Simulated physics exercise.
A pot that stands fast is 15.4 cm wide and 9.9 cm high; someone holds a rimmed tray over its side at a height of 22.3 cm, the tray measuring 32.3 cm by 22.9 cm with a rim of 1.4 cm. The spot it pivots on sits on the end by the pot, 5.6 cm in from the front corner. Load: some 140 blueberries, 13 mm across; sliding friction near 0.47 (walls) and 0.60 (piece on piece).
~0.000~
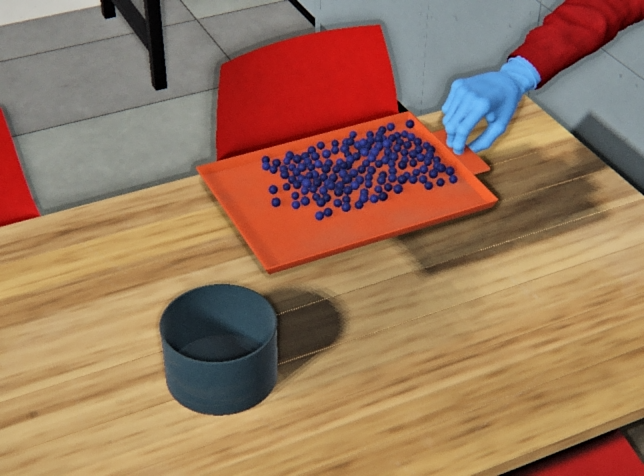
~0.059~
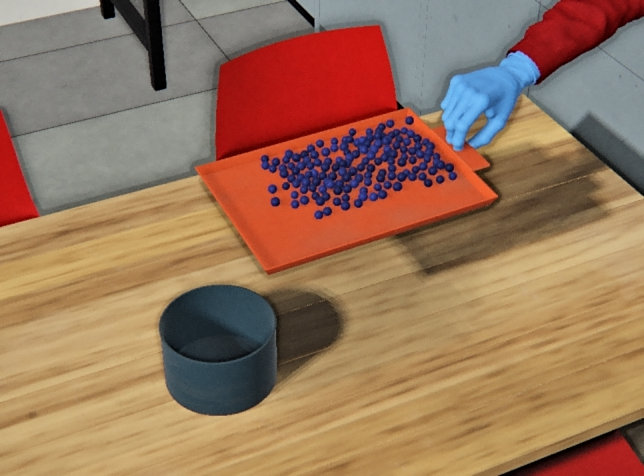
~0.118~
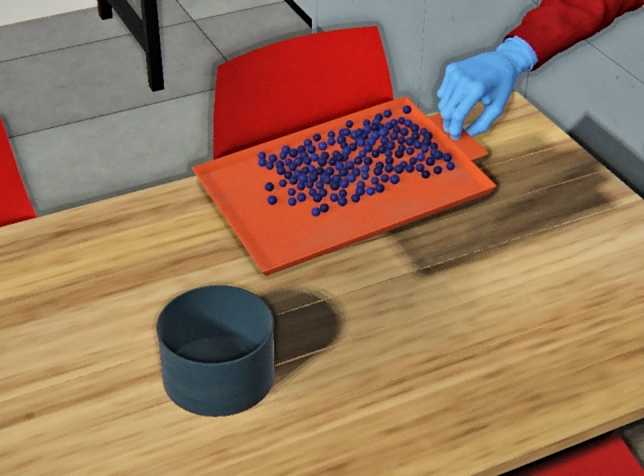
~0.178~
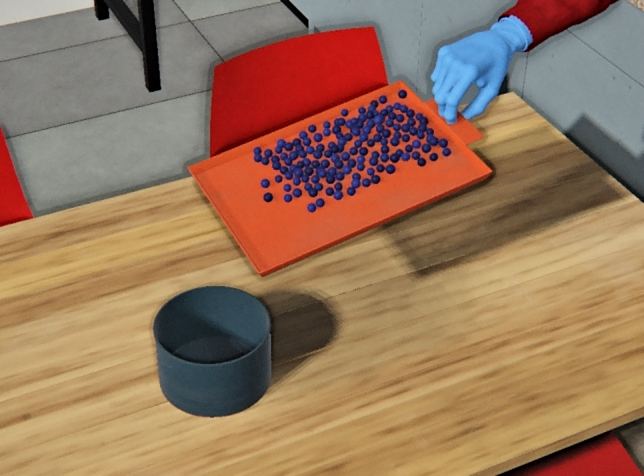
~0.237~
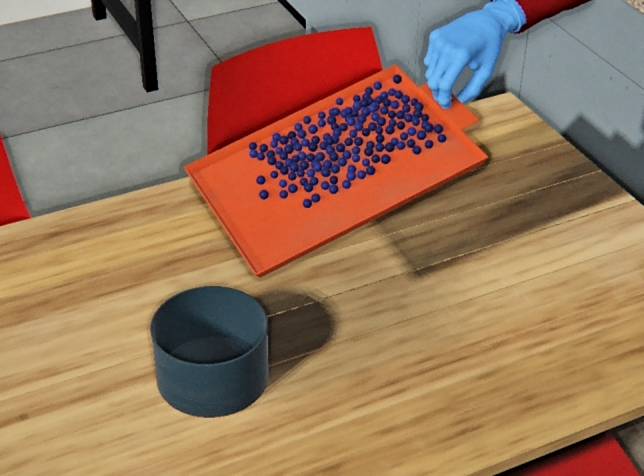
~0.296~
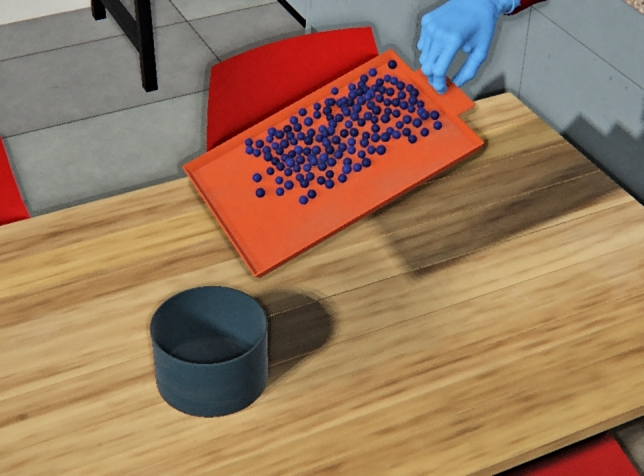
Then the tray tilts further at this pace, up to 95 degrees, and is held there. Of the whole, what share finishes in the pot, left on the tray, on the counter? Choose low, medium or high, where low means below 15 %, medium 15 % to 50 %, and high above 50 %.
Shares - pot: High, tray: Low, counter: Medium.
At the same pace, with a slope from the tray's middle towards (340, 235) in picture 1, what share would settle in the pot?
Something like 5 in a hundred.
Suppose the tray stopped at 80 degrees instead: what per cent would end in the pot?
Around 60 in a hundred.
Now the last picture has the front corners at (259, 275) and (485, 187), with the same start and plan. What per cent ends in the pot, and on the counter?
Pot 15 % / counter 85 %.
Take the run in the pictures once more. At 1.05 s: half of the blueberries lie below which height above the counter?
Median height: Approx. 4 cm.
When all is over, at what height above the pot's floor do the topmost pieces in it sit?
Around 2.5 cm above the floor.
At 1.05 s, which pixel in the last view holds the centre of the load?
At that time the load is centred around (191, 359).
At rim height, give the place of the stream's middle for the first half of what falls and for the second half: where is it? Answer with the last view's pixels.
Around (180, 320), then (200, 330).
Then, at 0.75 s, tilt 56 degrees; the tray holds 85 %, the pot 0 %.
After 1.05 s, tilt 80 degrees; the tray holds 30 %, the pot 30 %.
After 1.45 s, tilt 95 degrees; the tray holds 0 %, the pot 60 %.
By 2.1 s all is still; pot 60 %, tray 0 %, counter 40 %.
